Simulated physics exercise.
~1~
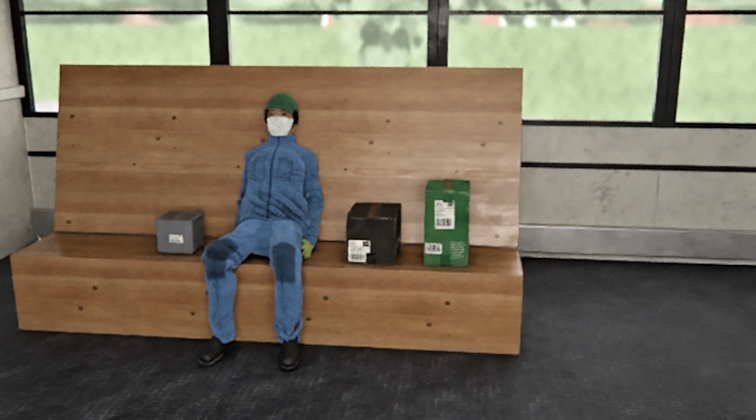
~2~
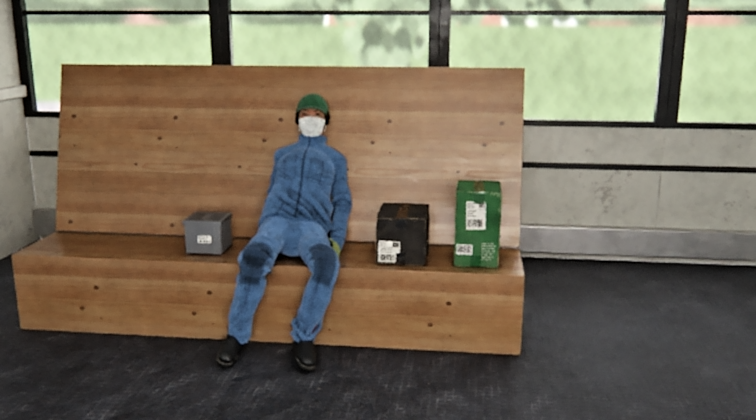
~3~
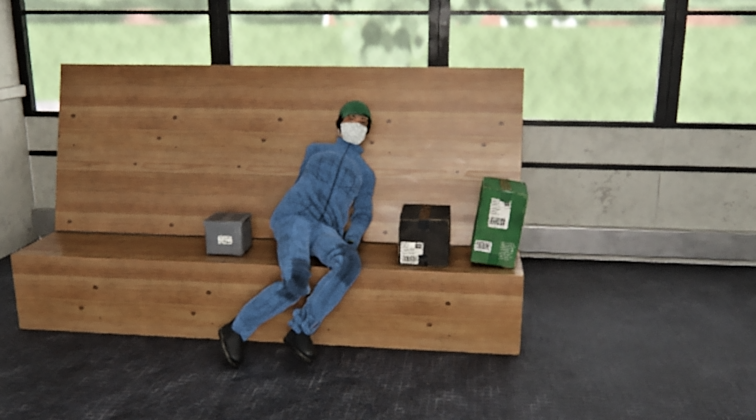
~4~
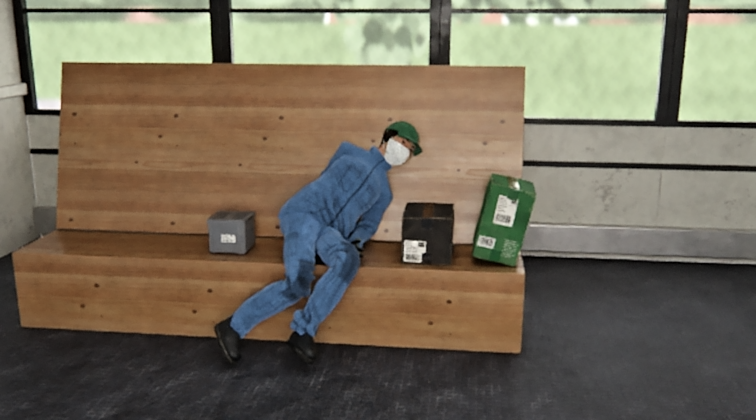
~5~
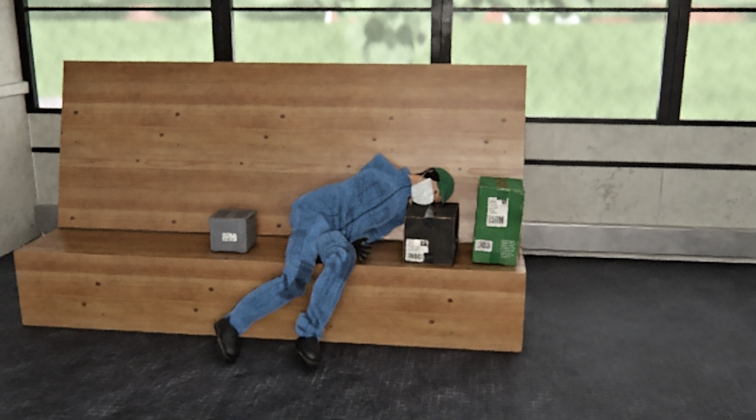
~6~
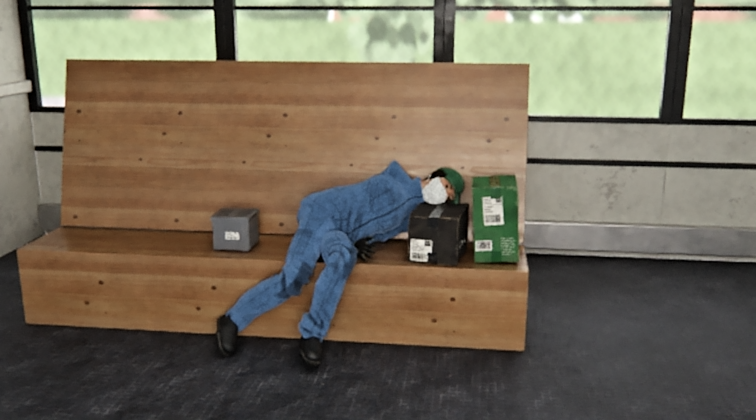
Masked figure in blue sliding right along a wooden bench with three boxes, then slumping onto the black one, all staying on.
